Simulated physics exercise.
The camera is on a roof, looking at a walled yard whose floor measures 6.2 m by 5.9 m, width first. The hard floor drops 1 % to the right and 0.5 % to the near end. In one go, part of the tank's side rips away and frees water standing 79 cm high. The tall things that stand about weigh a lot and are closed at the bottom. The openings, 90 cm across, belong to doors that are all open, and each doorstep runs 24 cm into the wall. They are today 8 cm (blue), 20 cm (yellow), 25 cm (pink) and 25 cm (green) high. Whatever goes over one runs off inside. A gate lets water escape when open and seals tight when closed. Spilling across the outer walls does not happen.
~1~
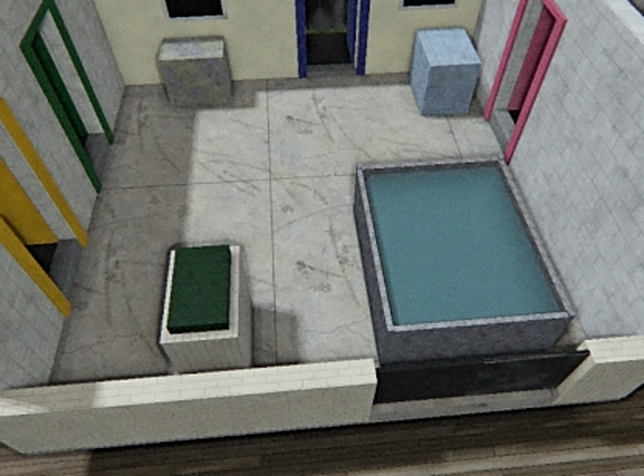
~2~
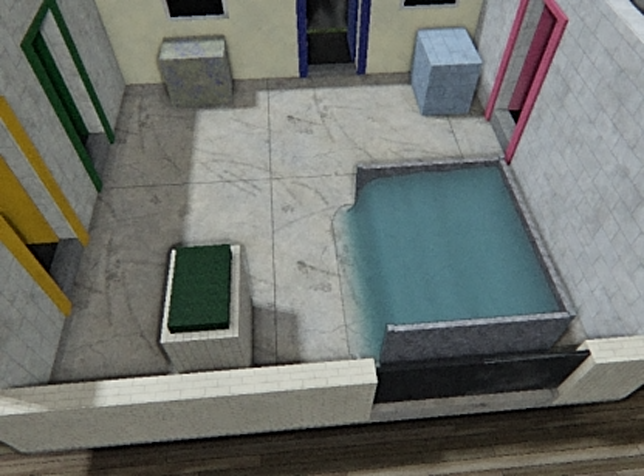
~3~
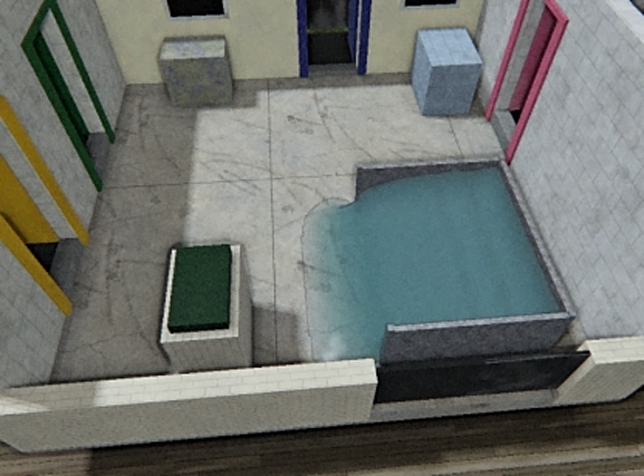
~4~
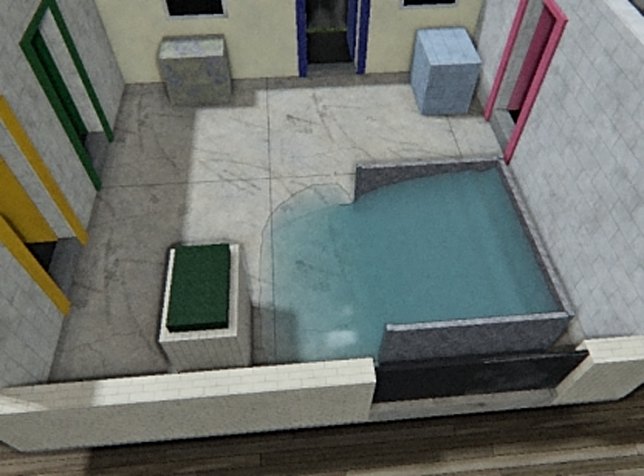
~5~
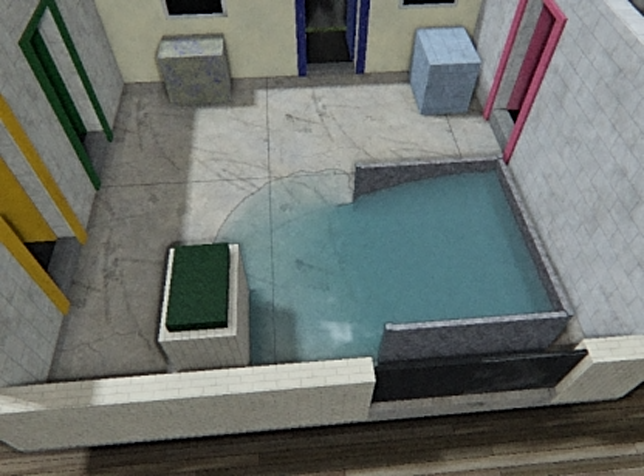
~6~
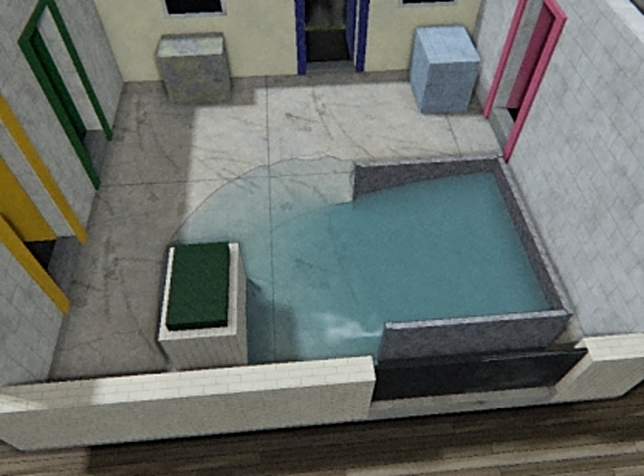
The clip shows a walled yard with coloured doorways, two blocks by the far wall and a water-filled tank at right; the tank's left side opens, and water spreads leftward across the floor, reaching around the green-topped block.
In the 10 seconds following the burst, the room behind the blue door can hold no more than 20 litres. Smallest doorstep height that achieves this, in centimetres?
8.5 cm.
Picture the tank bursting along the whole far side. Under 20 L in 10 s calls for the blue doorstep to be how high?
With that break, close to 30 cm.
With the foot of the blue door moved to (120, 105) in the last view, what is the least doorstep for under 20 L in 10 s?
Around 27 cm would do it.
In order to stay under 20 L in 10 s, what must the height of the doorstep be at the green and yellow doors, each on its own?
You'd want some 18 cm at green and some 30 cm at yellow.
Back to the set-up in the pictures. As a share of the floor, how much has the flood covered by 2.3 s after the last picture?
The wet part is about 60 per cent.
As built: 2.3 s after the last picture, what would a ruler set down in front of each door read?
Lab note, depth in cm: Blue 0; yellow 22; pink 0; green 21.
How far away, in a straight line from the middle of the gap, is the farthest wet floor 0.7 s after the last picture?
Close to 4.2 metres, I'd say.
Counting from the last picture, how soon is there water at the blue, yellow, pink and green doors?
It gets to blue after 3.0 s, yellow after 0.3 s, pink after 3.8 s and green after 0.8 s.
Then, 0.7 s after the last picture water covers 45 % of the floor, deepest (55 cm) near (260, 336); it has not reached the blue door.
Then, 2.3 s after the last picture water covers 60 % of the floor, deepest (42 cm) near (595, 368); it has not reached the blue door.
Then, 9.3 s after the last picture water covers 100 % of the floor, deepest (28 cm) near (595, 368); 11 cm at the blue door, 24 litres in over its 8 cm doorstep.
At the blue door as built, the water peaked near 12 cm, 7.9 s after the last picture.
Run again over the same 10 s with other heights there, 36 litres in over 7 cm, 8 litres over 10 cm. The limit of 20 litres is kept from about 8.5 cm up.
